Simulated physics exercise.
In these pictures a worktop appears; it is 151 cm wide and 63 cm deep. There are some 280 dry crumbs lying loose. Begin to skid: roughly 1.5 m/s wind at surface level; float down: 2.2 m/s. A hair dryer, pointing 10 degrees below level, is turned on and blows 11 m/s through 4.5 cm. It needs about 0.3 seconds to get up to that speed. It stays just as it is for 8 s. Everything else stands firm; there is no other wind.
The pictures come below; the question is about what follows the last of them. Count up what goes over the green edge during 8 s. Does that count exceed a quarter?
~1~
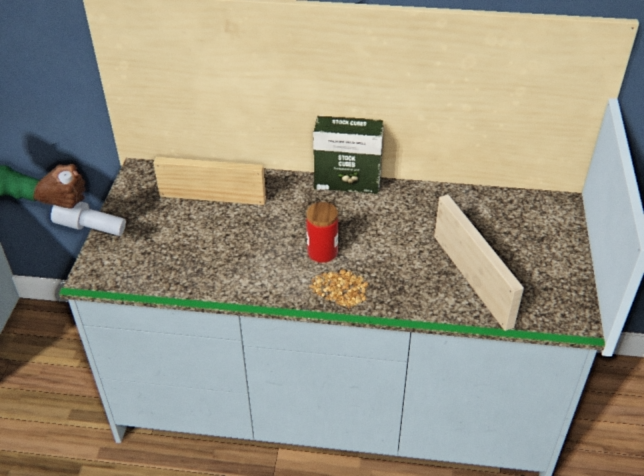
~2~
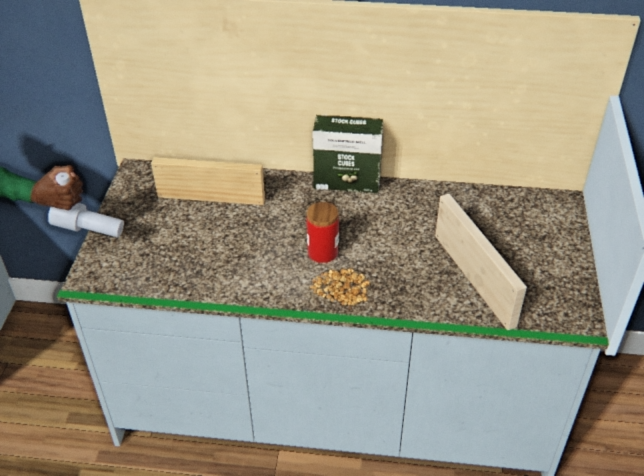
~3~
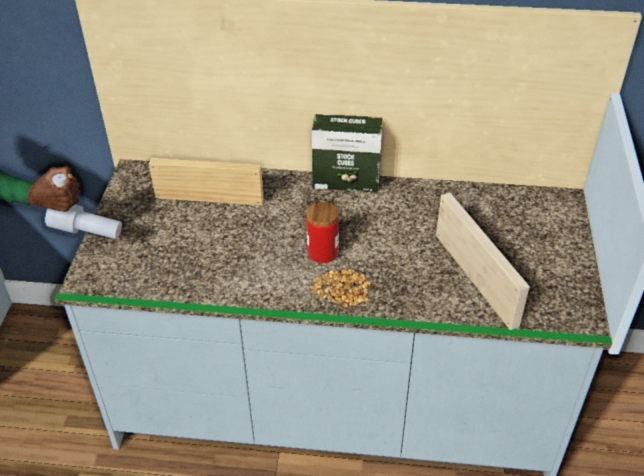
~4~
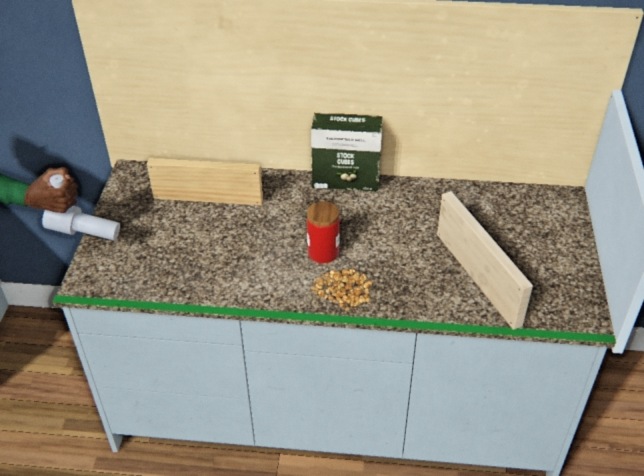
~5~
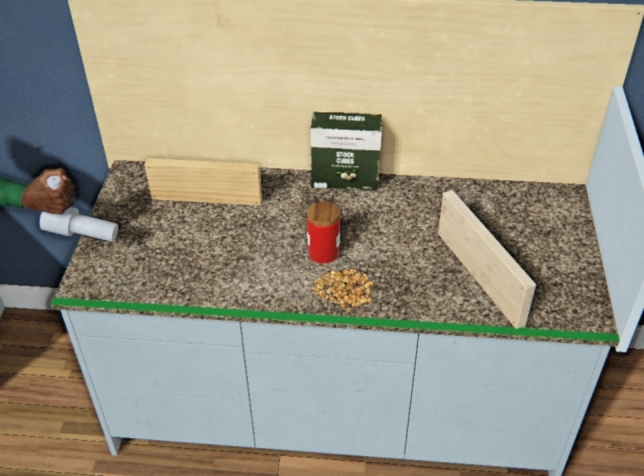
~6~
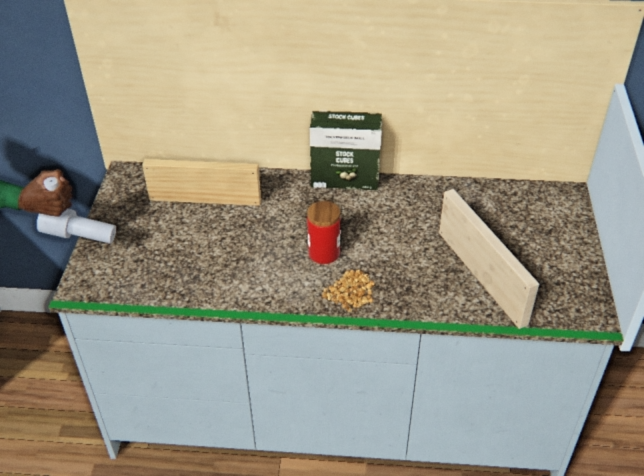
The quarter limit is broken.
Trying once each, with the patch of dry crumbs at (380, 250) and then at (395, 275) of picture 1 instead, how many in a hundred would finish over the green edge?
In turn about 0 %, 40 %.
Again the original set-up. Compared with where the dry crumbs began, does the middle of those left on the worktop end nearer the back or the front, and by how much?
Drift: Rearward direction, about 5 cm.
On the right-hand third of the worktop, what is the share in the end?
About 20 percent.
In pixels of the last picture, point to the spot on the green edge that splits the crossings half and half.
The middle of the crossings lies near (465, 332) in the last picture.
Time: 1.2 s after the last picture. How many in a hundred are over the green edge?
70 per cent, roughly.
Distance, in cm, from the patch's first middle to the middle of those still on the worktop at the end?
35 cm.
Then, 1.2 s after the last picture, 27 % are on the move or not yet settled, 70 % are over the green edge; the middle of those still in play is near (475, 277).
Then, 2.2 s after the last picture, 23 % are on the move or not yet settled, 74 % are over the green edge; the middle of those still in play is near (475, 277).
Then, 4.1 s after the last picture, 18 % are on the move or not yet settled, 77 % are over the green edge; the middle of those still in play is near (475, 277).
Then, 7.7 s after the last picture, at the end, 80 % are over the green edge; the middle of those still in play is near (475, 275).
